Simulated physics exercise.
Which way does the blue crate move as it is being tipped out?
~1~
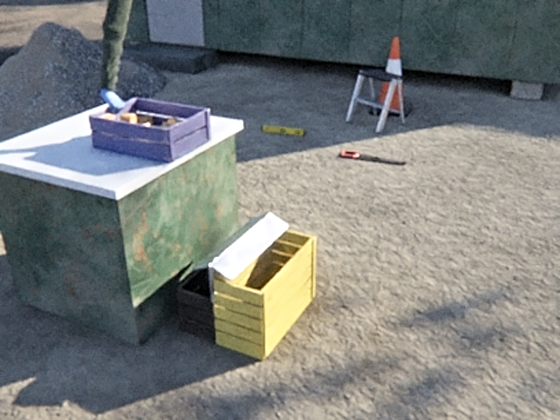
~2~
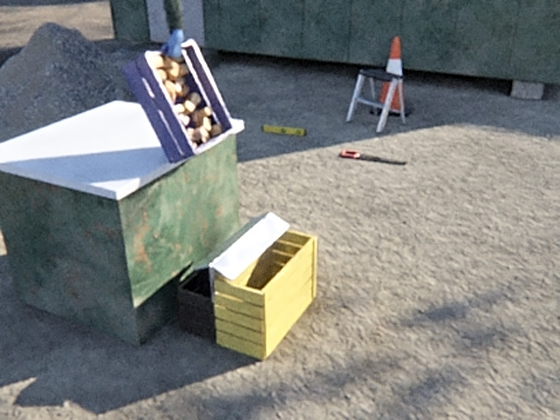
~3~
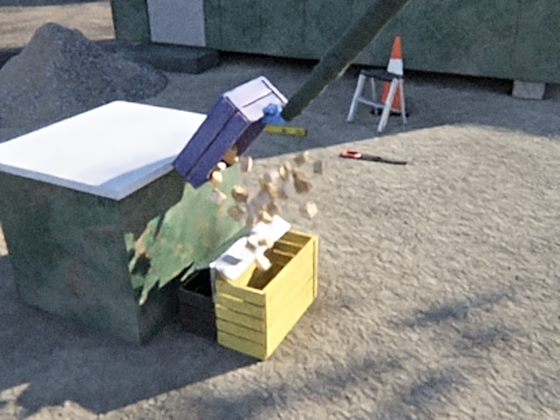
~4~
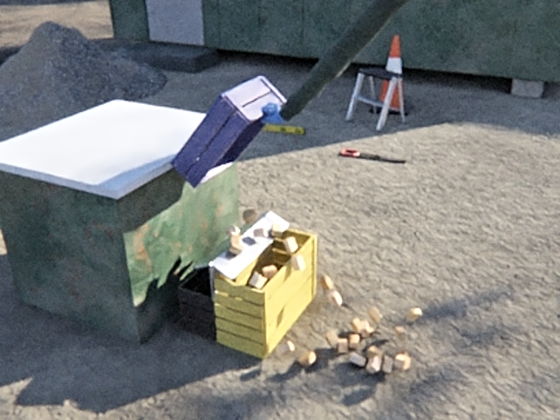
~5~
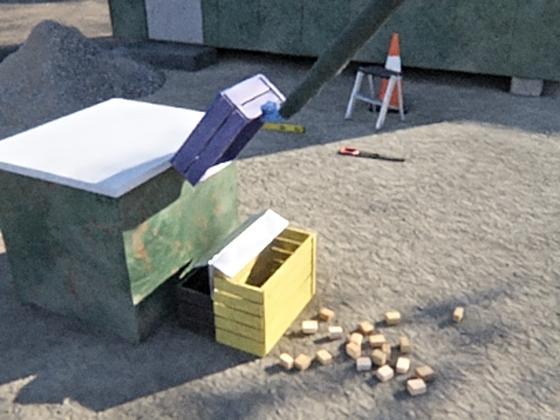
The blue crate moves to the right as the viewer sees it.
An arm tips wooden blocks from a blue crate, leaving many on the ground beyond a yellow bin.
